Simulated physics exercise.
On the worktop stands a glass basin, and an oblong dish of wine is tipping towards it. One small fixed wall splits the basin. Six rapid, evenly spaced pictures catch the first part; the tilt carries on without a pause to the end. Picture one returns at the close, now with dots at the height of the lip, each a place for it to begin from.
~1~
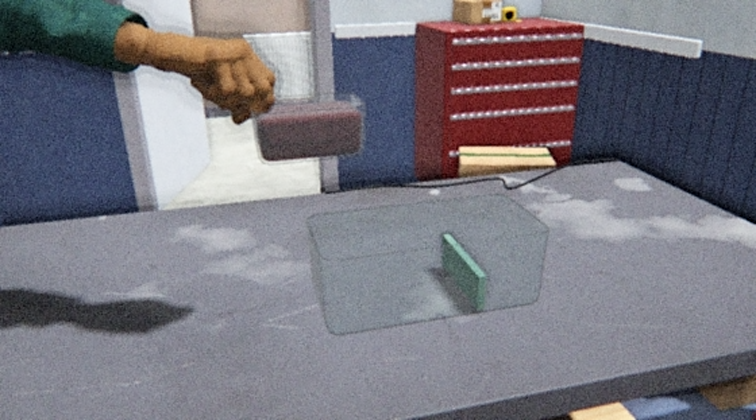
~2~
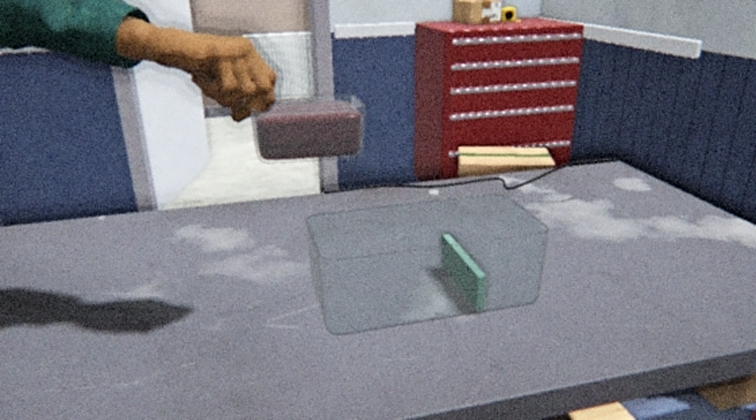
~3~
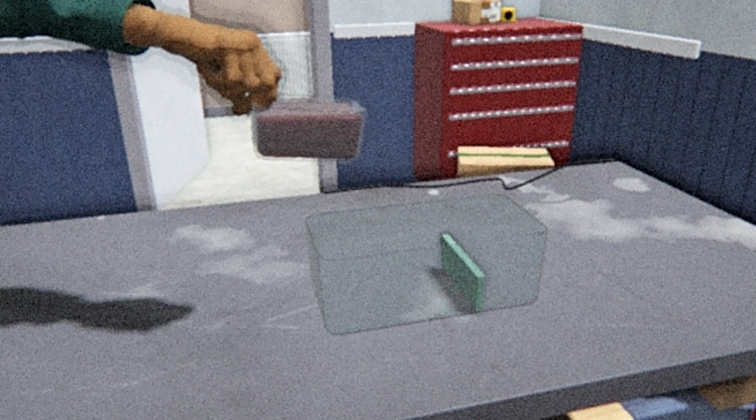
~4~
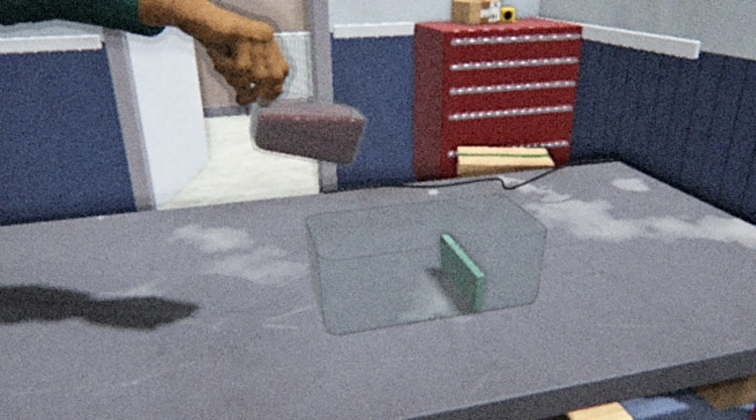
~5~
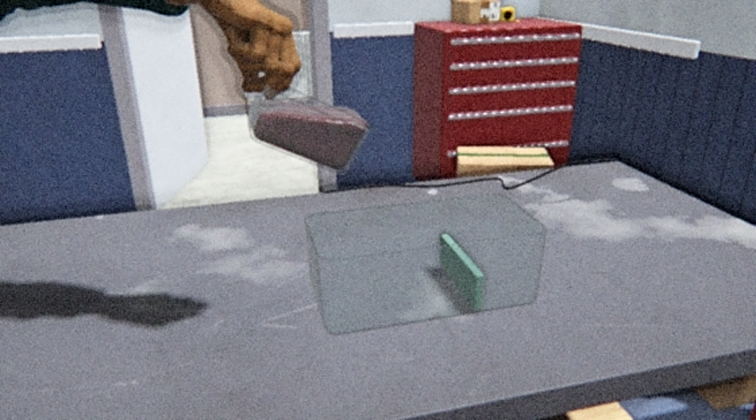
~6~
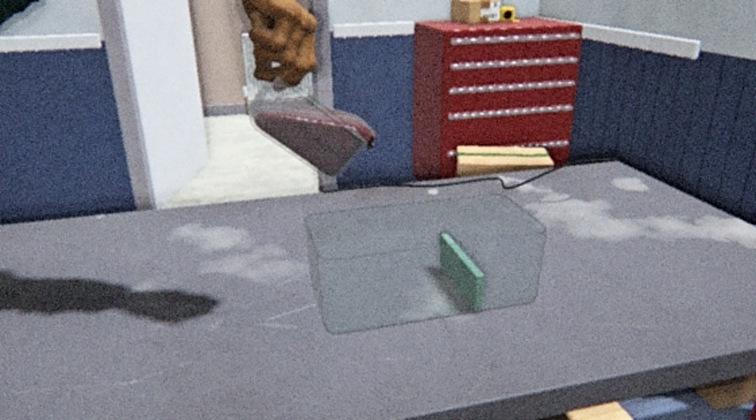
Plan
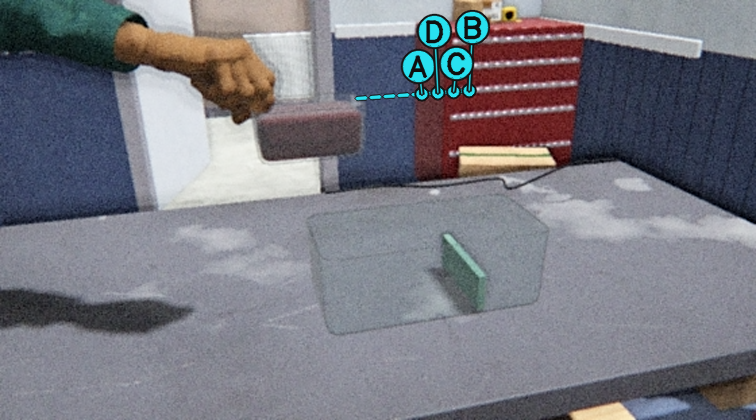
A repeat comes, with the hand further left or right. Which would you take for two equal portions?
Take D.
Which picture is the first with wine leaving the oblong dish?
Picture 5.
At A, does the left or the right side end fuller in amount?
More ends on the left.
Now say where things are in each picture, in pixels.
Upright, lip at (357, 98); basin from (326, 333) to (537, 299); top of the wall at (463, 254); nothing has left yet.
Upright, lip at (357, 100); nothing has left yet.
Tipped about 7°, lip at (358, 104); nothing has left yet.
Tipped about 16°, lip at (360, 113); nothing has left yet.
Tipped about 27°, lip at (361, 123); wine is over the lip, down to (361, 123).
Tipped about 40°, lip at (360, 135); wine is over the lip, down to (363, 141).
On the marked copy, A at (421, 93); B at (469, 90); C at (453, 91); D at (437, 92).
With A, about 71 % ends left of the wall and 25 % right of it; 4 % is lost outside.
With B, about 19 % ends left of the wall and 77 % right of it; 4 % is lost outside.
With C, about 32 % ends left of the wall and 62 % right of it; 7 % is lost outside.
With D, about 48 % ends left of the wall and 48 % right of it; 5 % is lost outside.
